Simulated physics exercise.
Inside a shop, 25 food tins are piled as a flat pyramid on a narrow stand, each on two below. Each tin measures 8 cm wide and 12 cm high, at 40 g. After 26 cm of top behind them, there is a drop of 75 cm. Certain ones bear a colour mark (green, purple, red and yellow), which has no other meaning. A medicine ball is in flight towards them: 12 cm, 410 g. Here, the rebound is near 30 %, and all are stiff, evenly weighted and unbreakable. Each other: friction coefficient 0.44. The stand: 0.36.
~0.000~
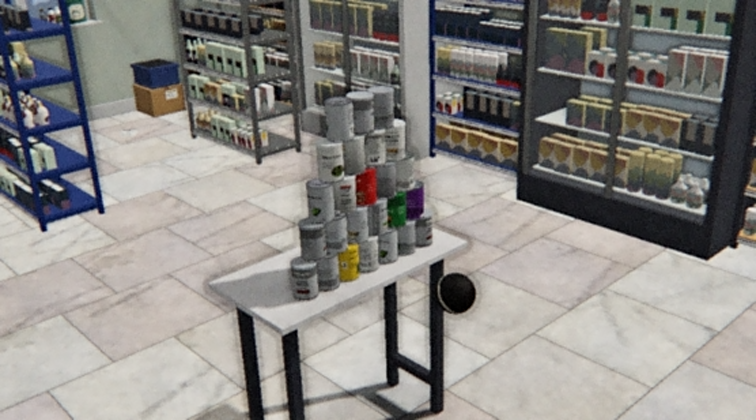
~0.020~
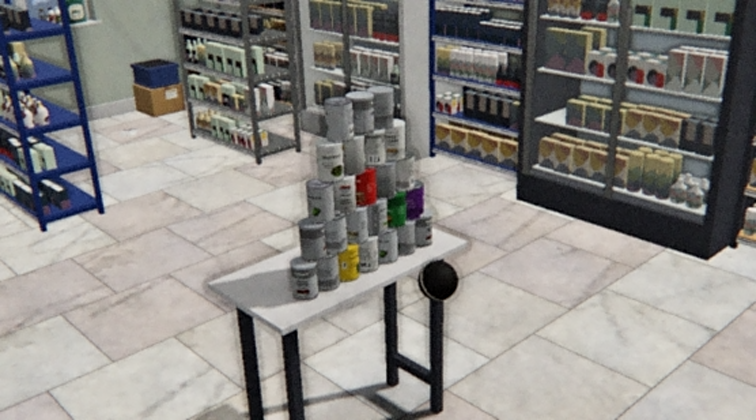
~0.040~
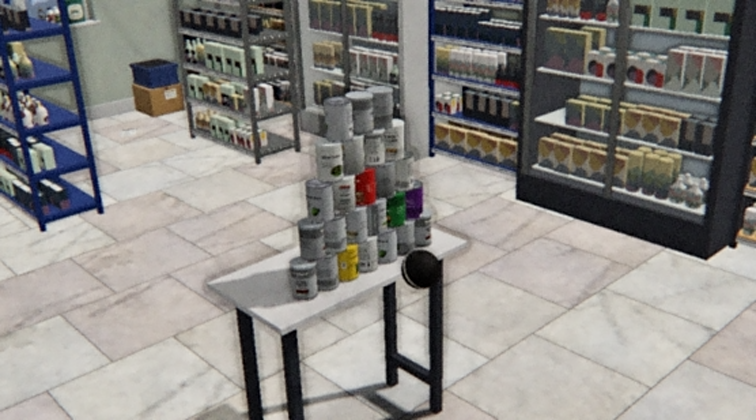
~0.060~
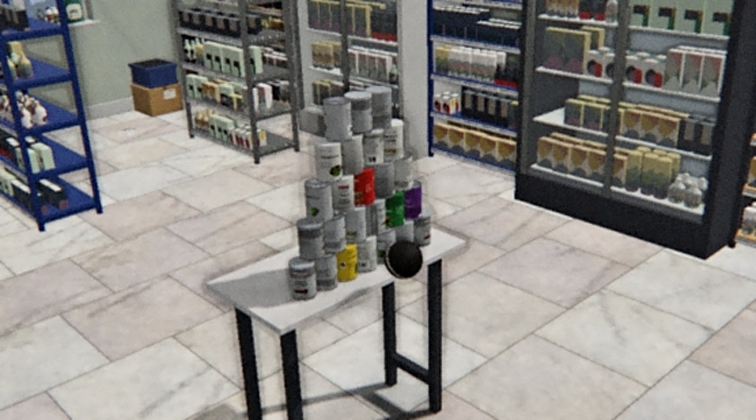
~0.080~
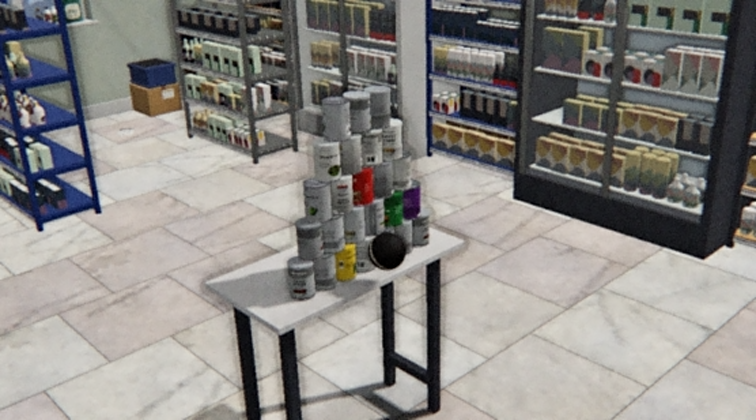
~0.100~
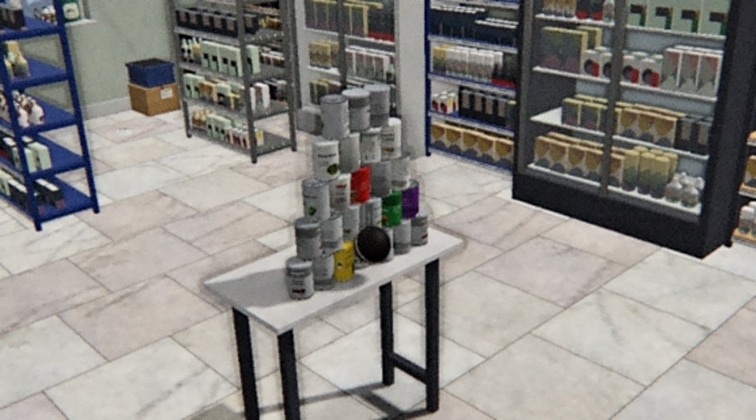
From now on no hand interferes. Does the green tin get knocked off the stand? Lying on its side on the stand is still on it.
No.
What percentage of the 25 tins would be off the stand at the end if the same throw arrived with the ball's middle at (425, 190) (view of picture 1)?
With that change, 50 in a hundred.
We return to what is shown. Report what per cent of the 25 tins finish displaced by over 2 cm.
75 percent of them have shifted.
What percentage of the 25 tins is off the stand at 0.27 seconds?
By then 0 %.
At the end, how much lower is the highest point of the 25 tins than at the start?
I make it close to 24 cm.
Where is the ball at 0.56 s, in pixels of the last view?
(265, 264), roughly.
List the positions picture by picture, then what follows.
In the first frame (each place is the centre of the face we see best; the camera pans a little), ball (455, 293) 9 cm from contact, 3.6 m/s; green tin (401, 211); purple tin (415, 204); yellow tin (342, 265); all in place.
The second frame shows ball (438, 281) 18 mm from contact, 3.6 m/s; green tin (401, 211).
The third frame shows ball (421, 269) after contact, 3.5 m/s; green tin (400, 211).
The fourth frame shows ball (404, 260) after contact, 3.5 m/s; green tin (399, 211).
The fifth frame shows ball (387, 251) after contact, 3.5 m/s; green tin (398, 210).
The sixth frame shows ball (372, 245) after contact, 2.4 m/s; green tin (397, 210); red tin (364, 187) tilted 4°; yellow tin (338, 265); steepest lean 6°, the tin at (356, 223); 4 have shifted.
By 0.27 s, ball still moving; none of the 25 tins off the stand, 19 disturbed; green tin unmoved; red tin on its side.
By 0.56 s, ball still moving; 4 of the 25 tins off the stand; green tin unmoved; yellow tin tilted 53°, 17 cm lower.
By 0.98 s, ball still moving; 10 of the 25 tins off the stand; green tin unmoved; yellow tin tilted 50°, 63 cm lower.
By 1.54 s, ball still moving; 11 of the 25 tins off the stand; green tin unmoved; red tin on its side.
When it is over (2.0 s), ball rolling away; 12 of the 25 tins off the stand; green tin unmoved; yellow tin on its side; red tin on its side. In pixels of the last frame, middles, green tin near (390, 207), yellow tin near (183, 353).
